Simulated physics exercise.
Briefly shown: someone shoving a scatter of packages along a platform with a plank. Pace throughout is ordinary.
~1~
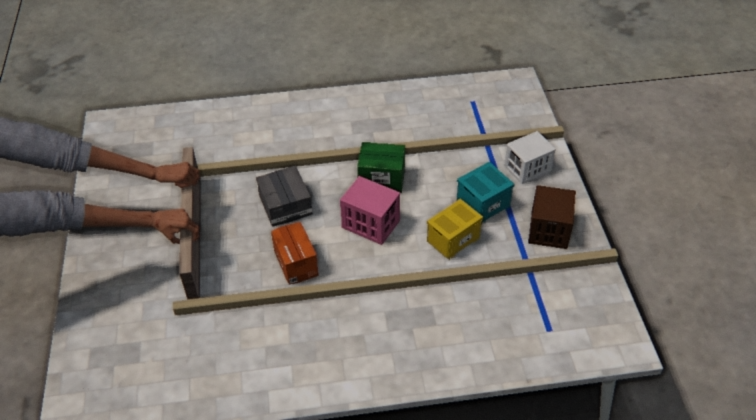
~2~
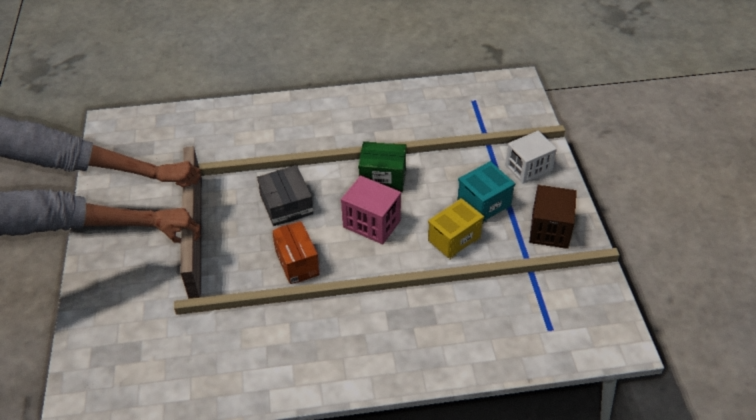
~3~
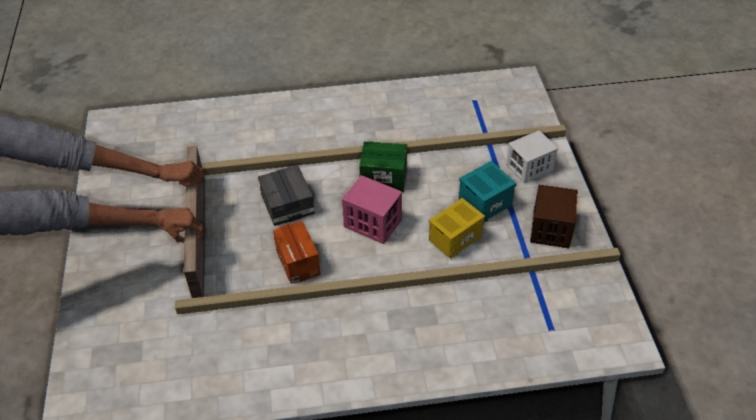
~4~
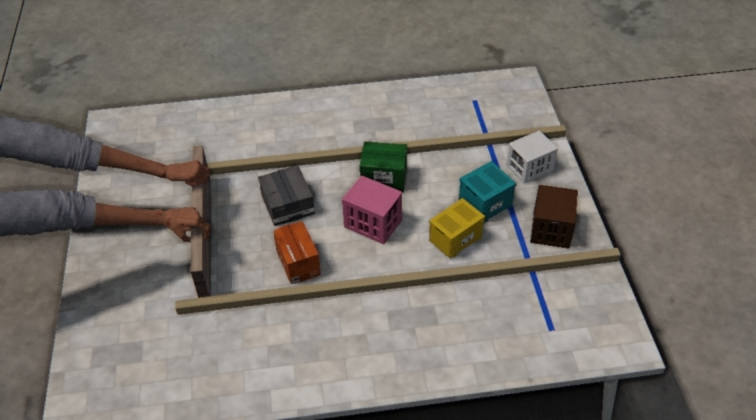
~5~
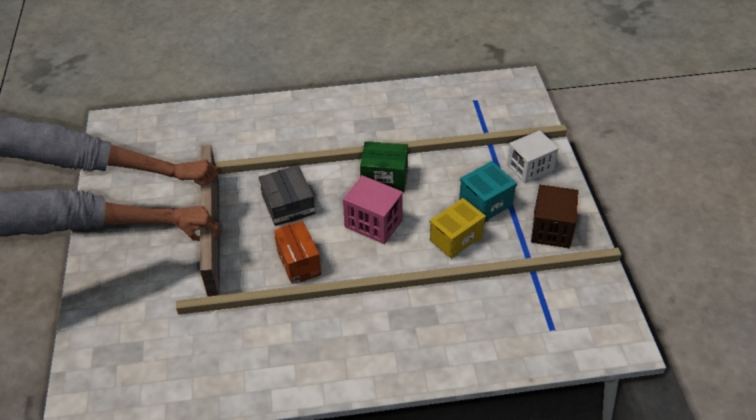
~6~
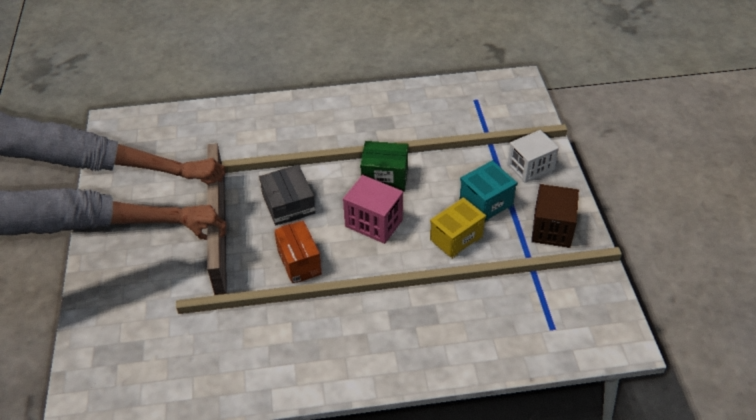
Wooden plank pushed by two hands sliding slightly right between two rails toward scattered colourful boxes, which stay in place.
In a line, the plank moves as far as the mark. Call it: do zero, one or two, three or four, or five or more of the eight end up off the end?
One or two end up off it.
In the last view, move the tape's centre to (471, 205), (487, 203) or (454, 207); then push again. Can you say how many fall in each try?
The counts come to 0, then 1, then 0.
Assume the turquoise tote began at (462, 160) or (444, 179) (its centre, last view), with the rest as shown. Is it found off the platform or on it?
Taking the two places in order, it ends up down and then is safe.
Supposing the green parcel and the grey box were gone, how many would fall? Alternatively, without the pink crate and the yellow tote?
You'd see 1 fallen, and 1 in the other try.
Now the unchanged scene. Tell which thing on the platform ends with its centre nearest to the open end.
Answer: The turquoise tote.
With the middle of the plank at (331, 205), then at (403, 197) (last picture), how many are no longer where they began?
First 4 and then 5.
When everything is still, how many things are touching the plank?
It's 2.
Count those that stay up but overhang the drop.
The total comes out at 2.
Soon after, none off yet; white crate at rest near (533, 156); brown crate at rest near (555, 216); turquoise tote at rest near (488, 192).
After that, none off yet; white crate displaced a little near (554, 155); brown crate displaced a little near (564, 216); turquoise tote displaced about its own width near (527, 180).
In the end, the number that fall off is one or two; gone, brown crate and white crate.
